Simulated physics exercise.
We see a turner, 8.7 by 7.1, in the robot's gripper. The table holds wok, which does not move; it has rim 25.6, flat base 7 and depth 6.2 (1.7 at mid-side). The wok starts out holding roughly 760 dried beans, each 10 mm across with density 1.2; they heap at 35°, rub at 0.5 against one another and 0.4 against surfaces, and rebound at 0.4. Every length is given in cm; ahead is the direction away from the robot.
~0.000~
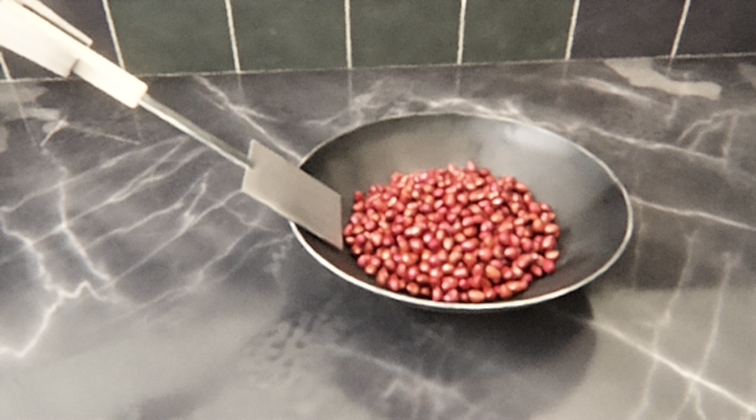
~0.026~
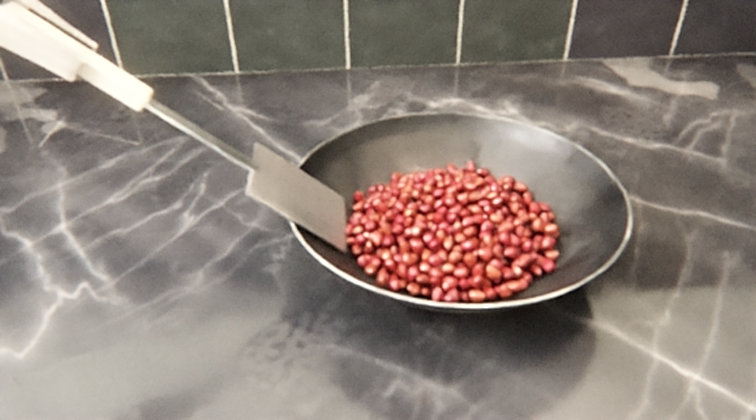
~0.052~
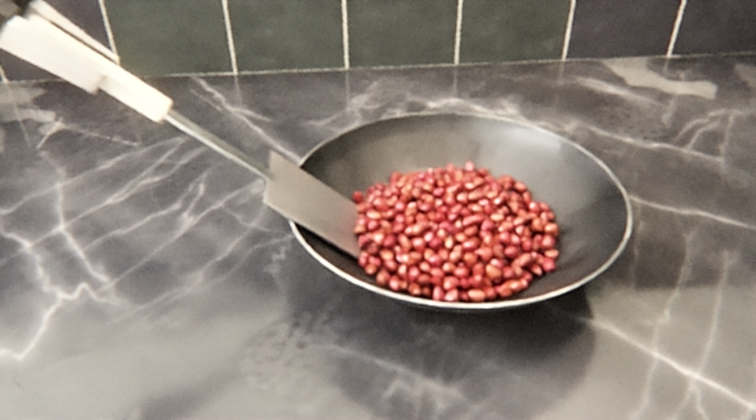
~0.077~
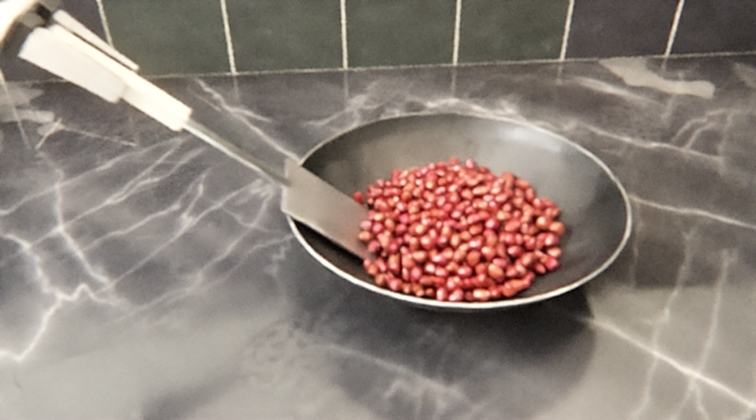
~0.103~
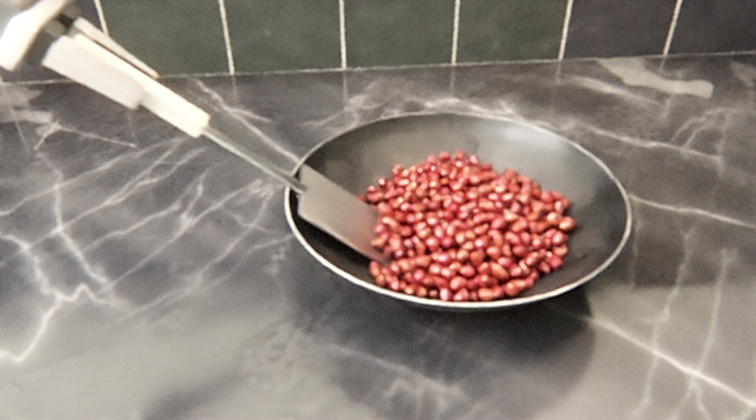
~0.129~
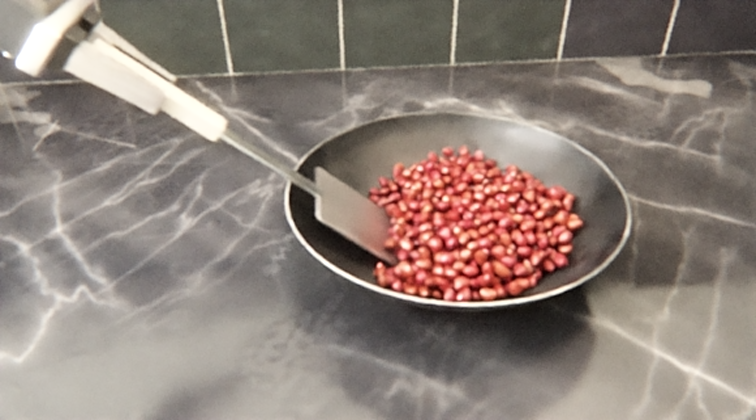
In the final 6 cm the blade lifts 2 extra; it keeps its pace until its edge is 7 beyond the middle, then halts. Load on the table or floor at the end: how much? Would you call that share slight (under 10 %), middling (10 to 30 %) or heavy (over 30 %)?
It is slight.
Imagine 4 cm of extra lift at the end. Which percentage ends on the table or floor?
I'd say close to 5 per cent.
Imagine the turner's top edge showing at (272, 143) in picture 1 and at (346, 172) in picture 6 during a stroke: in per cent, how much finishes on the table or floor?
It works out to about 10 %, more or less.
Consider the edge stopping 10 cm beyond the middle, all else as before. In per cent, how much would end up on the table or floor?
That would be something like 30 in a hundred.
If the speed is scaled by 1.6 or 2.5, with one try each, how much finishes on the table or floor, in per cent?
Around 20 per cent and around 40 per cent.
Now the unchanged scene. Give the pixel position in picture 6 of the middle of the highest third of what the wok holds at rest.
Pixel position: Approx. (561, 183).
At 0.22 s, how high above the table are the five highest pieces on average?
Height: Approx. 6 cm.
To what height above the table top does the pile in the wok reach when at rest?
It reaches roughly 8.5 cm.
After 0.22 s, sloping 41°, highest piece 6 above the table; 760 in the wok.
After 0.30 s, sloping 41°, highest piece 8 above the table; 760 in the wok.
After 0.55 s, sloping 41°, highest piece 8 above the table; 728 in the wok, 26 on the table or floor, 6 on the blade or in flight.
After 1.60 s, sloping 41°, highest piece 8 above the table; 725 in the wok, 35 on the table or floor.
At rest, 725 in the wok, 35 on the table or floor. That is 5 % on the table or floor.
